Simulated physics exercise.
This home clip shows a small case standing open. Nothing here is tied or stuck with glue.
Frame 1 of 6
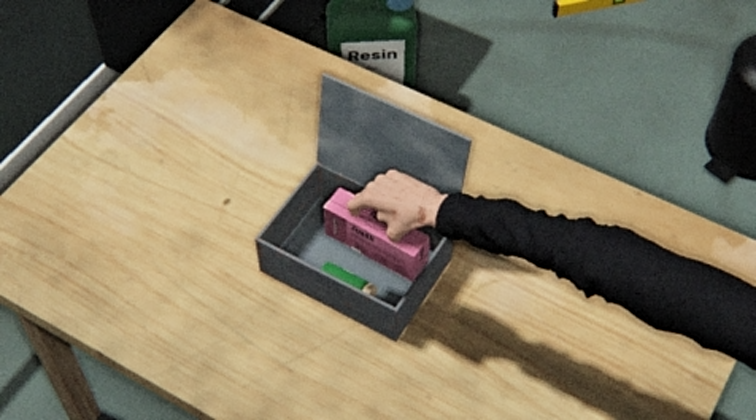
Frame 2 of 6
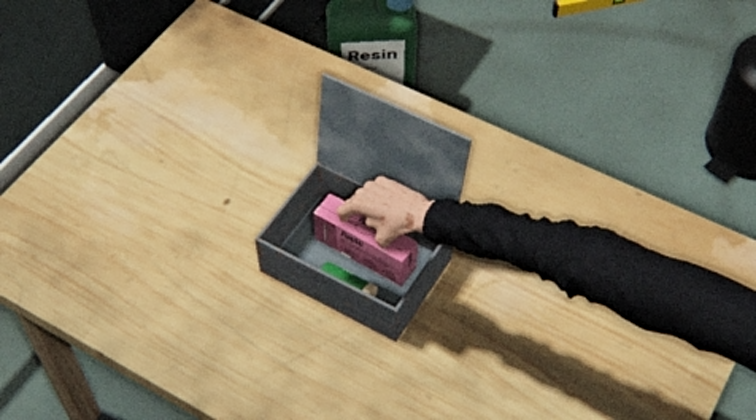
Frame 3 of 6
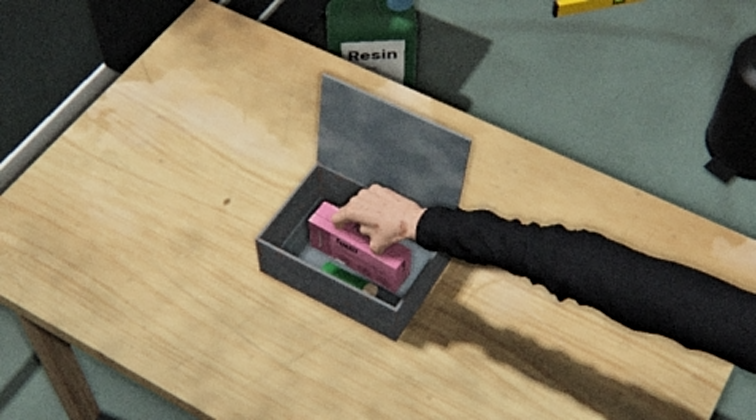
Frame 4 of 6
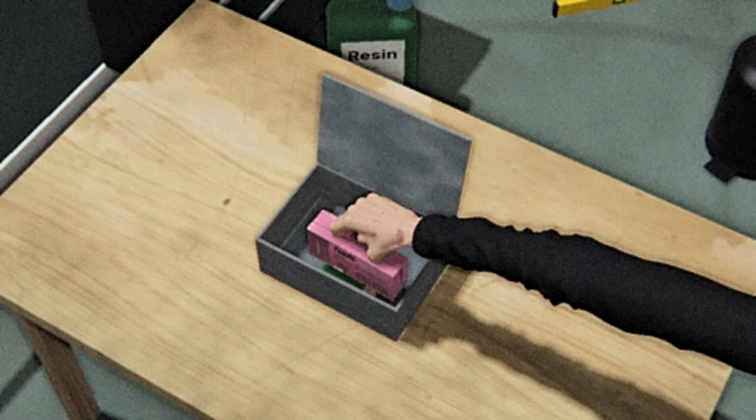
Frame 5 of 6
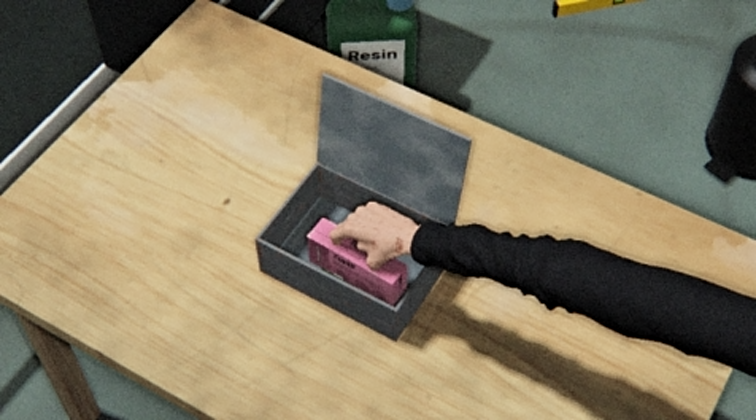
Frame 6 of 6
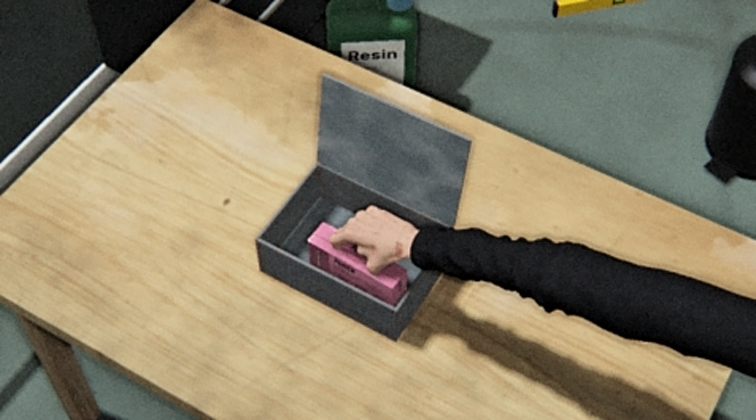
A hand in a black sleeve, reaching in from the right, grips a pink carton inside a small open grey case on a pale wooden table, seen from above at an angle. A green bottle labelled Resin stands behind the case, and a small green object lies inside it. The carton shifts slightly left, then down and toward the front, covering the green object, while the view stays still.
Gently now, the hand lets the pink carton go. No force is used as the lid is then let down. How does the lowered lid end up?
It ends up shut.
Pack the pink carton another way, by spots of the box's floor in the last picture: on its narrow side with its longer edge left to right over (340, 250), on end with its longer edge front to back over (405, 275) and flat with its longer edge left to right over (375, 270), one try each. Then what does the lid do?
Attempt one, it settles down; attempt two, it is left gaping; attempt three, it settles down.
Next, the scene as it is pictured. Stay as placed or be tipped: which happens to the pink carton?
By the end it has leaned over.
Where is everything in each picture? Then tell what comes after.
On its way; pink carton (376, 235), in the first picture.
On its way; pink carton (365, 240), in the second picture.
On its way; pink carton (360, 248), in the third picture.
On its way; pink carton (357, 255), in the fourth picture.
On its way; pink carton (357, 263), in the fifth picture.
Put in, still held; pink carton (357, 267), in the sixth picture.
Then, 0.40 s later than the last frame, pink carton on its side near (375, 264).
Then, 1.40 s later than the last frame, lid 72° above the rim; pink carton on its side near (380, 257).
Then, 1.80 s later than the last frame, lid 41° above the rim; pink carton on its side near (380, 257).
Then, 2.10 s later than the last frame, lid 12° above the rim; pink carton on its side near (380, 257).
When it is over, lid shut; lying over in the box, pink carton; green shaker as before. End places, in pixels of the last picture, pink carton near (380, 257).
